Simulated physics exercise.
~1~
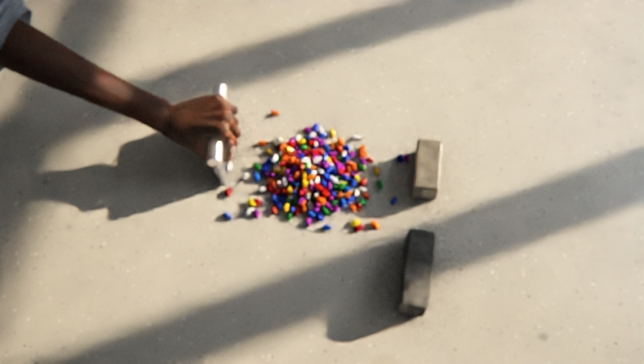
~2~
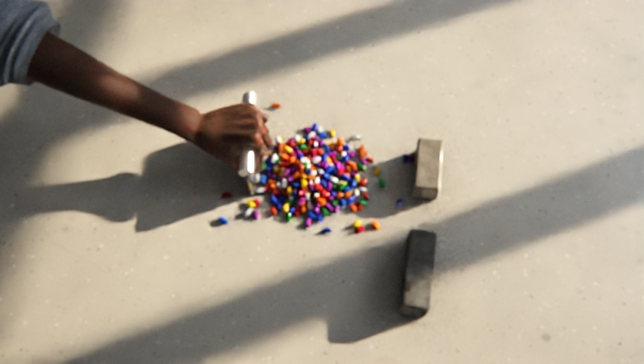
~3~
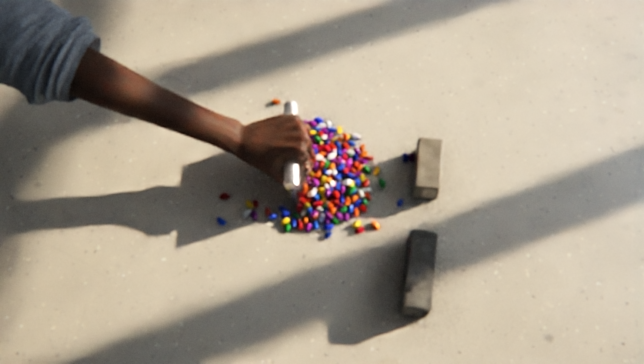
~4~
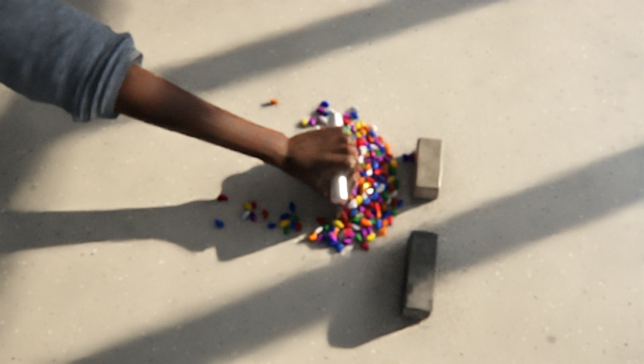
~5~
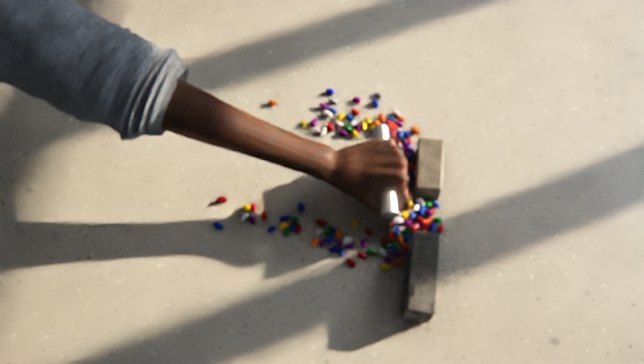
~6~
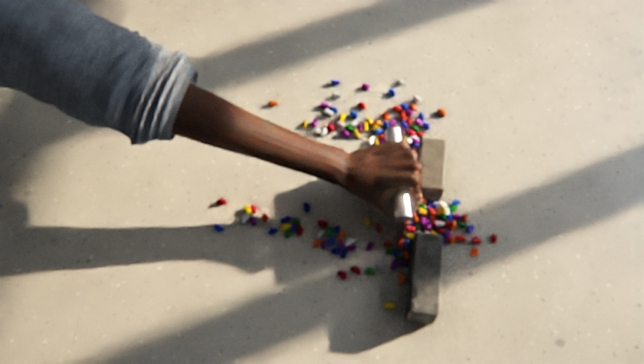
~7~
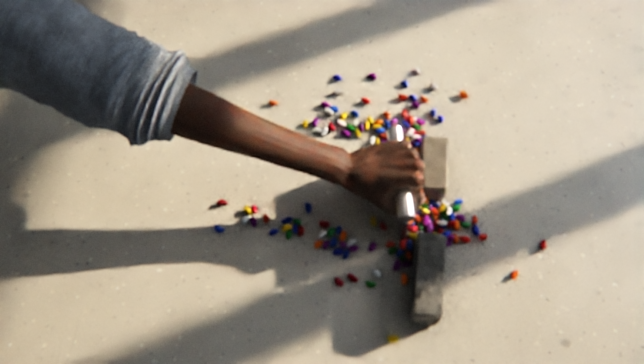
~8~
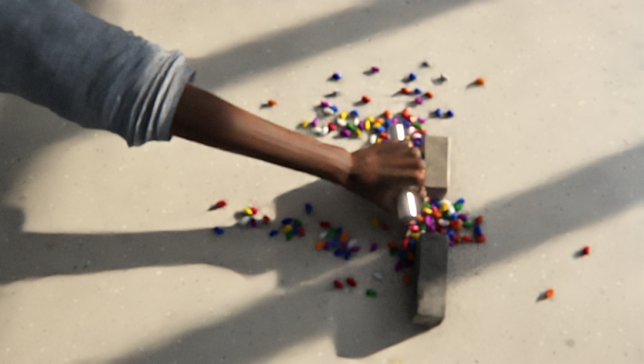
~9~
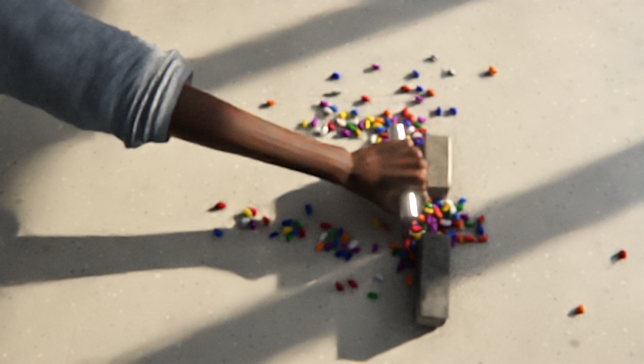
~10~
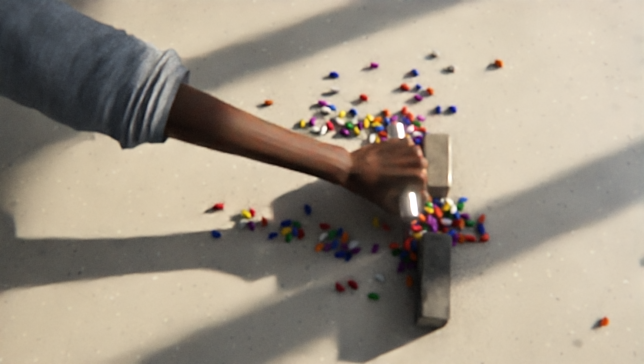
On a pale, shadow-striped floor, a hand pushes a heap of colorful jelly beans rightward with a scraper toward two gray blocks, where the pieces bunch up, some spilling through the gap or around the upper block and a few rolling away, while the hand stays at the blocks.
